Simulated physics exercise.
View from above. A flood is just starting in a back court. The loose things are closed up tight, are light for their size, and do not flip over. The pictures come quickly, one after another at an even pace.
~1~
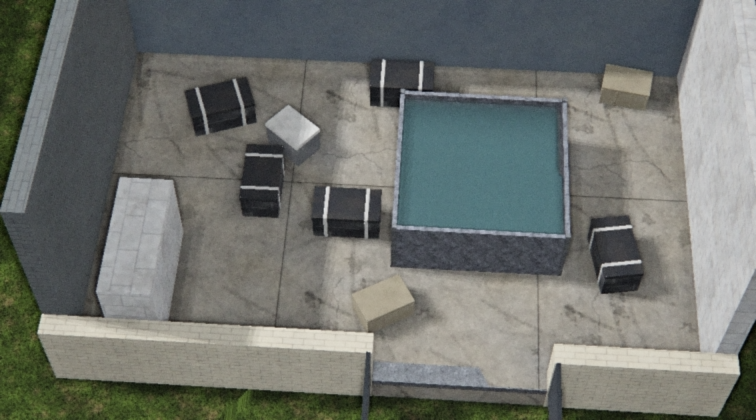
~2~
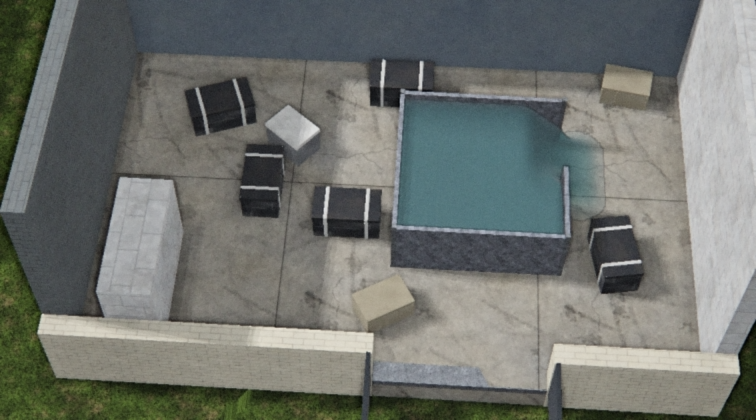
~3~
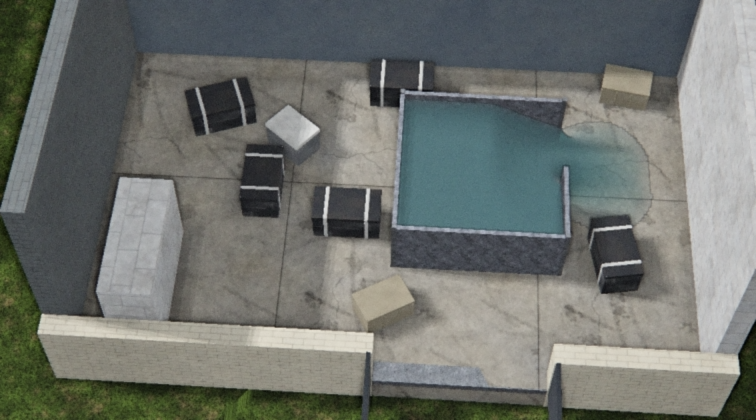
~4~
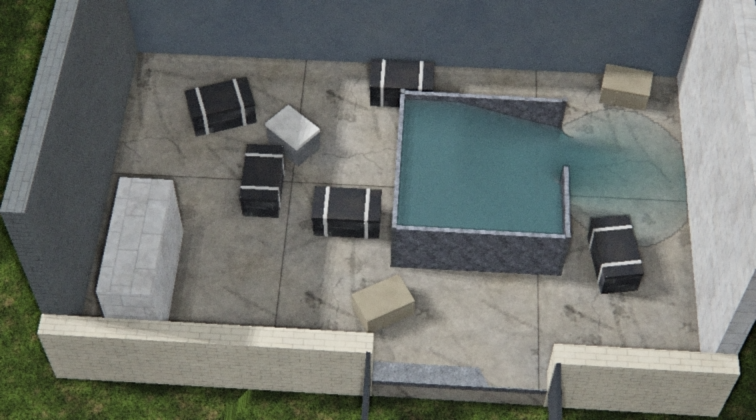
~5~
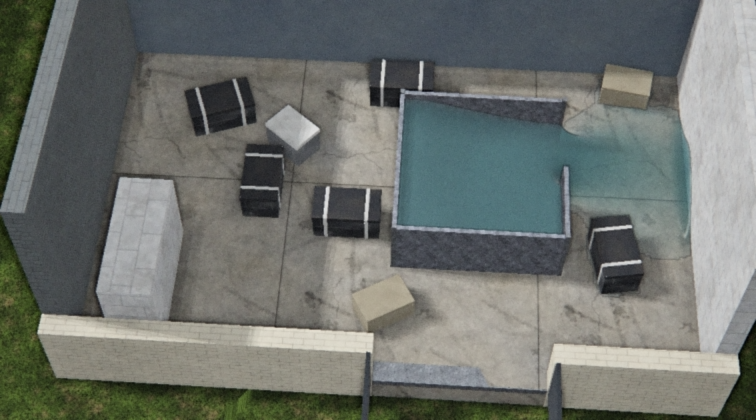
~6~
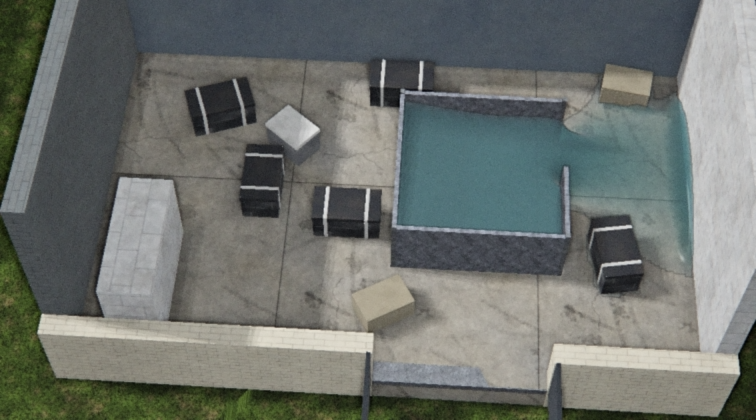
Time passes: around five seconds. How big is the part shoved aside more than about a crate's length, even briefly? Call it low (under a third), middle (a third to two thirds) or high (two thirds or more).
Middle.
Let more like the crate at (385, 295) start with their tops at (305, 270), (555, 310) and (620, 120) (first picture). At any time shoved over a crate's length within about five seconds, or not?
One by one: Hardly budges; knocked well away; knocked well away.
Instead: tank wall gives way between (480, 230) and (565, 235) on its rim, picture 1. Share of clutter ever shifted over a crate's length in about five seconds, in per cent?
Roughly 0 in a hundred.
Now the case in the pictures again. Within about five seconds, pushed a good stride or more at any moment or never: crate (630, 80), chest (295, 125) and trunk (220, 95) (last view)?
Successively: Moved a long way, never went far, moved a long way.
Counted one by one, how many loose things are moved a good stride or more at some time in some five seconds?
Count: 4.
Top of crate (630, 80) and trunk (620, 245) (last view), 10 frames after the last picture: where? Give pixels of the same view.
(519, 83) and (590, 245).
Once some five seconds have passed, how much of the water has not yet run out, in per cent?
I'd put it close to 96 percent.
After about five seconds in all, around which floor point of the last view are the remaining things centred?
On the floor of the last picture, roughly (279, 186).
A moment on, 0 of 8 are well off their spots; 0 afloat.
Next, 1 of 8 are well off their spots; 0 afloat.
Later, 2 of 8 are well off their spots; 0 afloat.
In the end, 4 of 8 are well off their spots, and 4 have been at some point; 2 afloat.
